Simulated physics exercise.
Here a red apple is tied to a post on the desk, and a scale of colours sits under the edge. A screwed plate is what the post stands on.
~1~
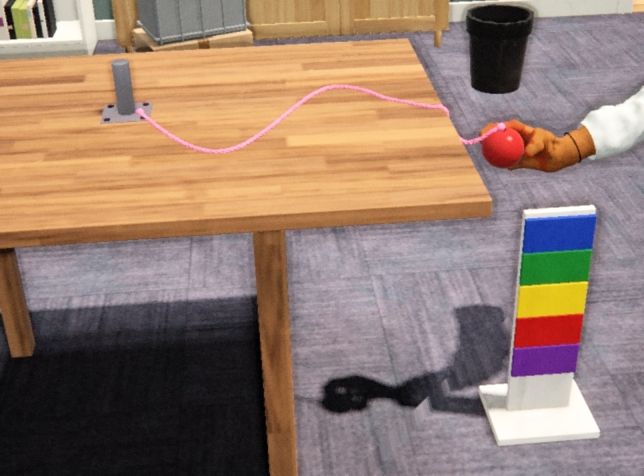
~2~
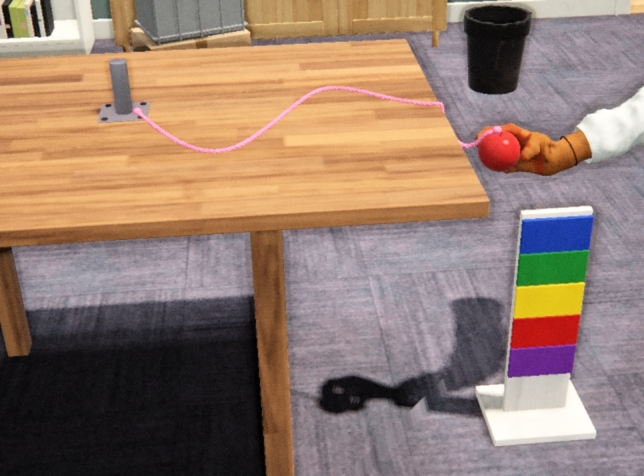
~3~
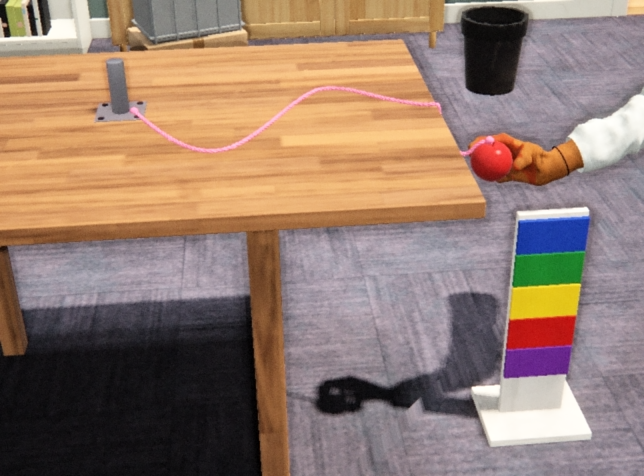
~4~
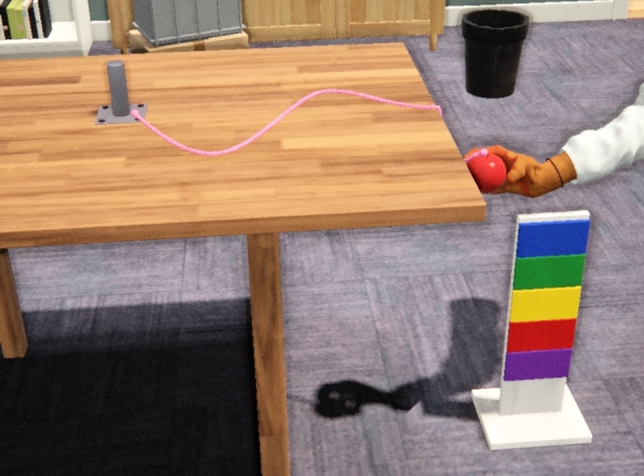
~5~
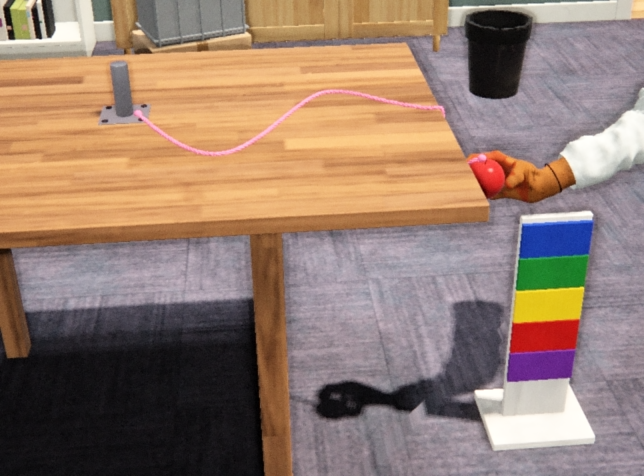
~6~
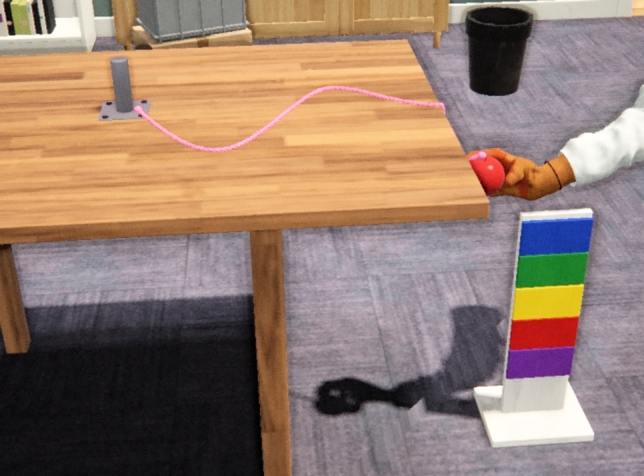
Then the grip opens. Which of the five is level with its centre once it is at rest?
Red.
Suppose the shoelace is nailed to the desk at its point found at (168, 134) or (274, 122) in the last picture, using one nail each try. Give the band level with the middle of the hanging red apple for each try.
Results, in sequence: Yellow / green.
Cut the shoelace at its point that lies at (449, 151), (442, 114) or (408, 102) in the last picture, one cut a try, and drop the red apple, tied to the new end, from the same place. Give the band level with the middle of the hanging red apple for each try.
First cut: Yellow; second: Green; third: Blue.
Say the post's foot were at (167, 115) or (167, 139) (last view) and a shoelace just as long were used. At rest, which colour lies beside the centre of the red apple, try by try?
Taking them in turn: Purple; purple.
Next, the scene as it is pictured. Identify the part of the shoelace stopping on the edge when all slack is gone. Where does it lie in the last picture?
Pixel (316, 92).
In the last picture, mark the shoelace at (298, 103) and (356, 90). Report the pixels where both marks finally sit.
(414, 116) for the first, (444, 166) for the second.
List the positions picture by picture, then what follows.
Red apple (503, 148); blue (560, 235); green (556, 269); yellow (552, 301); red (549, 332); purple (546, 361), in the first frame.
Red apple (499, 151); shoelace through (158, 128) (225, 150) (282, 116) (343, 89) (425, 104), in the second frame.
Red apple (492, 161), in the third frame.
Red apple (486, 173); shoelace through (155, 130) (223, 153) (280, 118) (340, 92) (422, 108), in the fourth frame.
Red apple (484, 179), in the fifth frame.
Red apple (484, 176); shoelace through (159, 127) (226, 149) (283, 115) (344, 89) (426, 105), in the sixth frame.
A little later, apple near (464, 333); level with red.
Next, apple near (410, 341); level with red.
Later still, apple near (448, 333); level with red.
When it is over, apple near (432, 337); level with red. At red.
